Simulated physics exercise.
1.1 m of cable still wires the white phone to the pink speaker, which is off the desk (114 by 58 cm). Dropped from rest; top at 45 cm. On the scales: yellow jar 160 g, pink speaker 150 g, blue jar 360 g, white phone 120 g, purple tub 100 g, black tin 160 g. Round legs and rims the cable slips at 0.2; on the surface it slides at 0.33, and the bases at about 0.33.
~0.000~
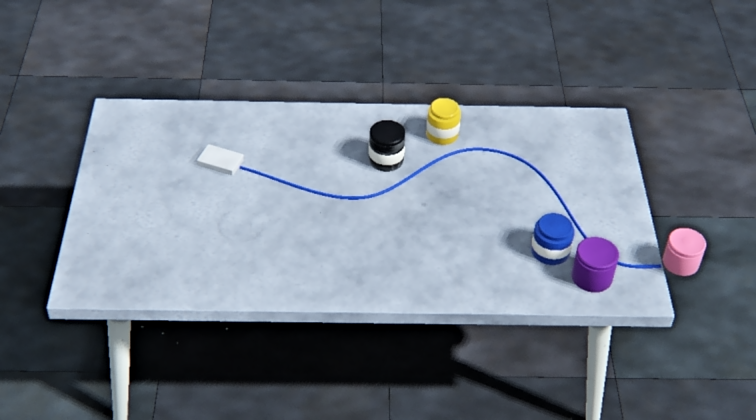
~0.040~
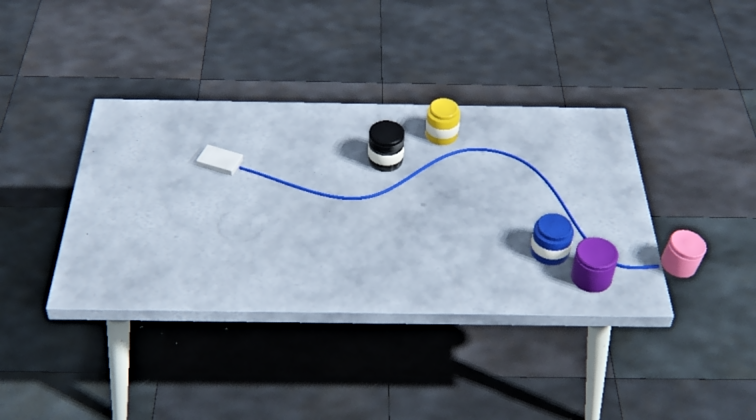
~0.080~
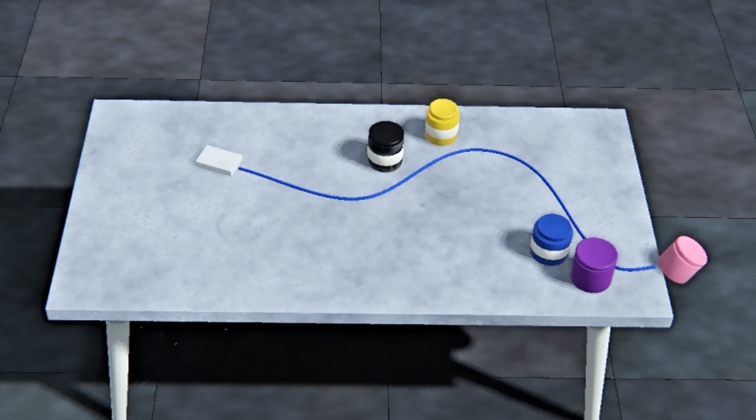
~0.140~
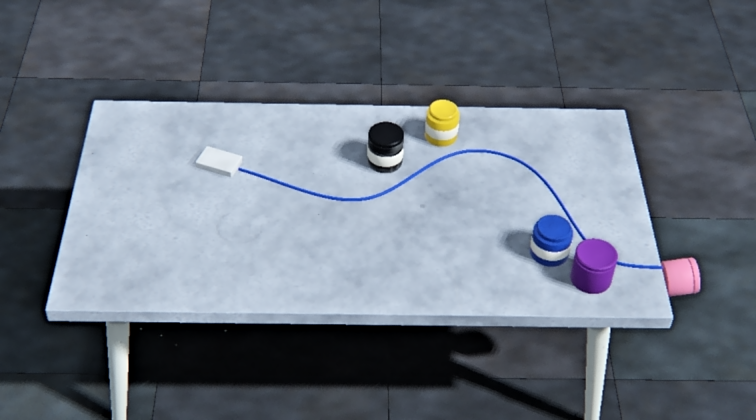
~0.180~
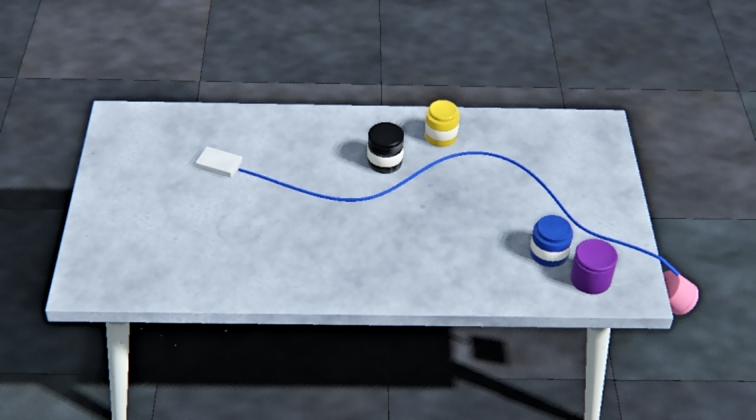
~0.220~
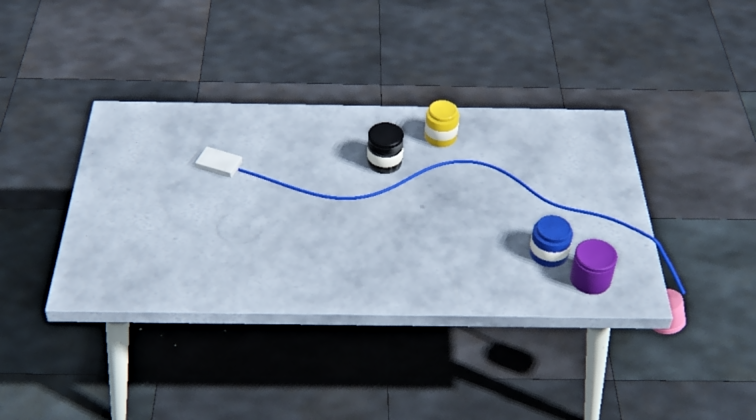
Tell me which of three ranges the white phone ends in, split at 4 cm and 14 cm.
Moved a great deal.
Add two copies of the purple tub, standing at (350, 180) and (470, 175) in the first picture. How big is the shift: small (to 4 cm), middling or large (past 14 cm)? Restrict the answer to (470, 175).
Big.
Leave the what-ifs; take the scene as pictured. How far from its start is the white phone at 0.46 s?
At that moment the white phone has gone 20 cm from the start.
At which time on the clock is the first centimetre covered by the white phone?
White phone: Roughly 0.32 s.
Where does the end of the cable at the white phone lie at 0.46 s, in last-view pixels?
Roughly (330, 181).
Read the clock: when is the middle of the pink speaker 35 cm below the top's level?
Close to 0.48 s.
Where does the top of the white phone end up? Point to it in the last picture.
End position in the last picture: Approx. (390, 185).
At 0.5 s, the cable's tail end at (330, 181); white phone 19 cm off its start, pink speaker over the edge.
At 0.7 s, the cable's tail end at (407, 193); white phone 34 cm off its start, pink speaker over the edge.
At 1.0 s, the cable's tail end at (411, 193); white phone 35 cm off its start at (390, 185), pink speaker over the edge.
At 1.2 s, the cable's tail end at (411, 193); white phone 35 cm off its start, pink speaker over the edge.
At 2.4 s, the cable's tail end at (411, 193); white phone 35 cm off its start at (390, 185), pink speaker over the edge.
